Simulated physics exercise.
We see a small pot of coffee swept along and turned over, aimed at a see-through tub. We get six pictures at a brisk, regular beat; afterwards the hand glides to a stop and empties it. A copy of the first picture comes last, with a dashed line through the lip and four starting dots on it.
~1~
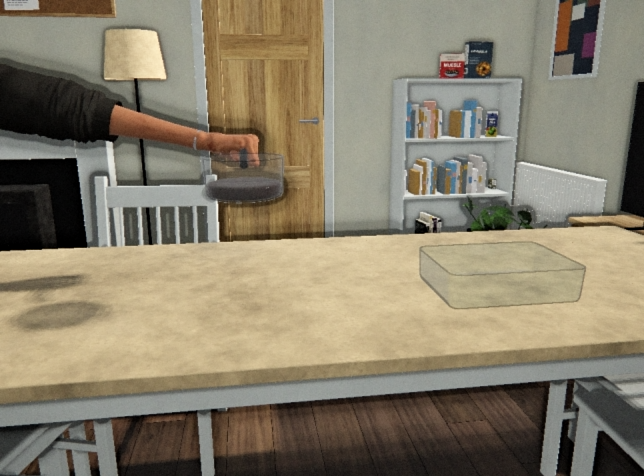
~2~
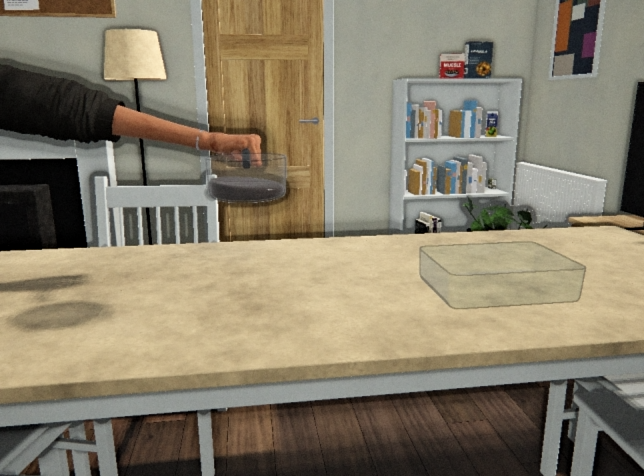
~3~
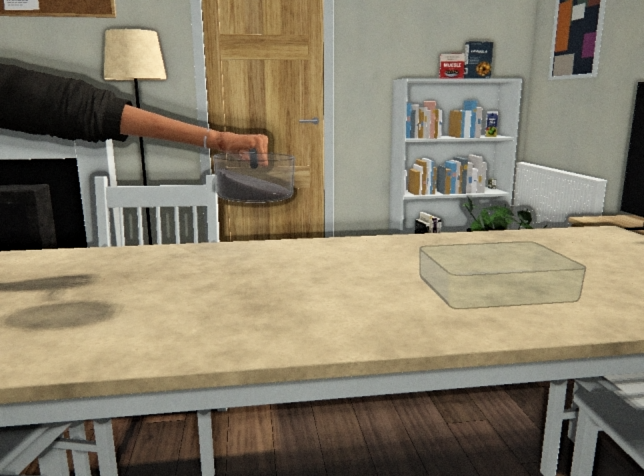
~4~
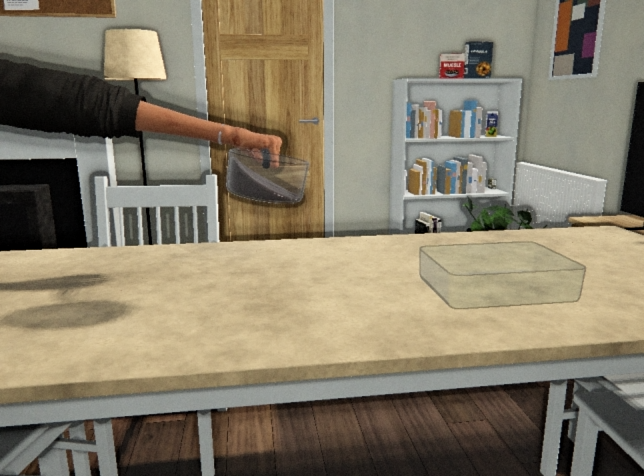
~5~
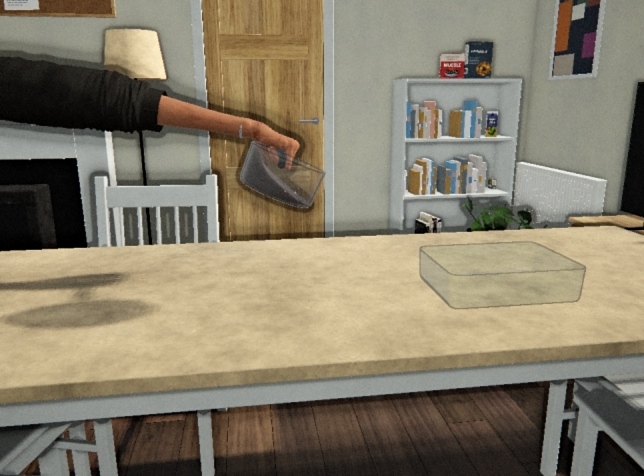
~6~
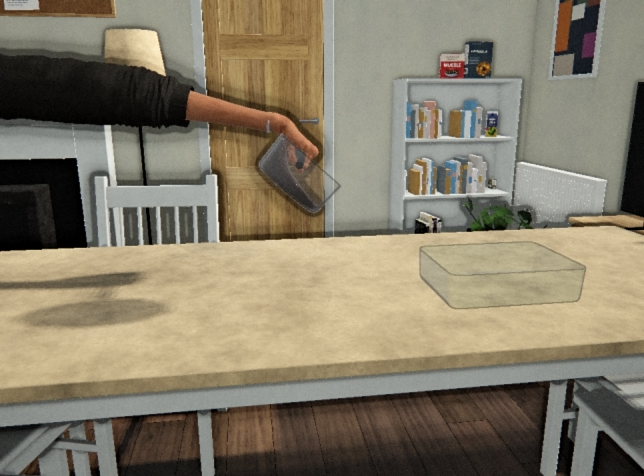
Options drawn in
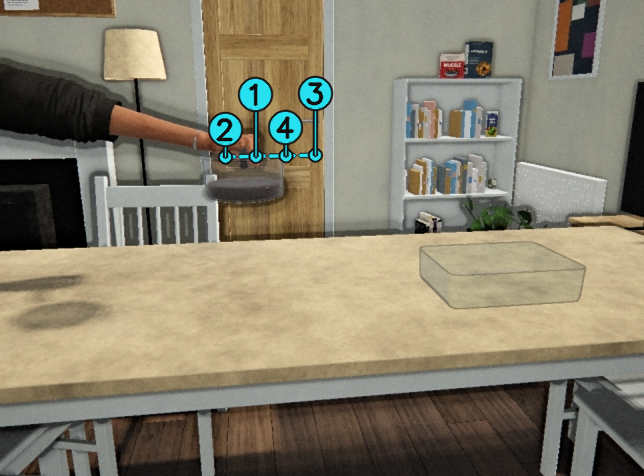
In a living room, a hand held a small clear pot of dark liquid above a pale table with a see-through tub on it, then moved it a little right, tilting it steadily rightward.
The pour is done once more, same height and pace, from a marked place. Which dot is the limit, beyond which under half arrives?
Use spot 3.
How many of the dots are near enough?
One of them.
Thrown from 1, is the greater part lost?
Yes, that goes wrong.
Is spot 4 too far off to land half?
Yes, it does.
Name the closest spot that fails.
Here it is spot 4.
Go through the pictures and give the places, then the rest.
In the first picture, upright, lip at (282, 155); tub from (448, 308) to (578, 300); nothing has left yet.
In the second picture, upright, lip at (285, 155); nothing has left yet.
In the third picture, upright, lip at (293, 156); nothing has left yet.
In the fourth picture, tipped about 10°, lip at (307, 162); nothing has left yet.
In the fifth picture, tipped about 24°, lip at (324, 171); nothing has left yet.
In the sixth picture, tipped about 42°, lip at (340, 184); nothing has left yet.
On the marked copy, 1 at (255, 156); 2 at (225, 157); 3 at (315, 155); 4 at (285, 155).
With 1, about 7 % lands in the tub, 88 % falls short and 5 % goes beside or beyond.
With 2, about 3 % lands in the tub, 96 % falls short.
With 3, about 67 % lands in the tub, 19 % falls short and 14 % goes beside or beyond.
With 4, about 29 % lands in the tub, 64 % falls short and 7 % goes beside or beyond.
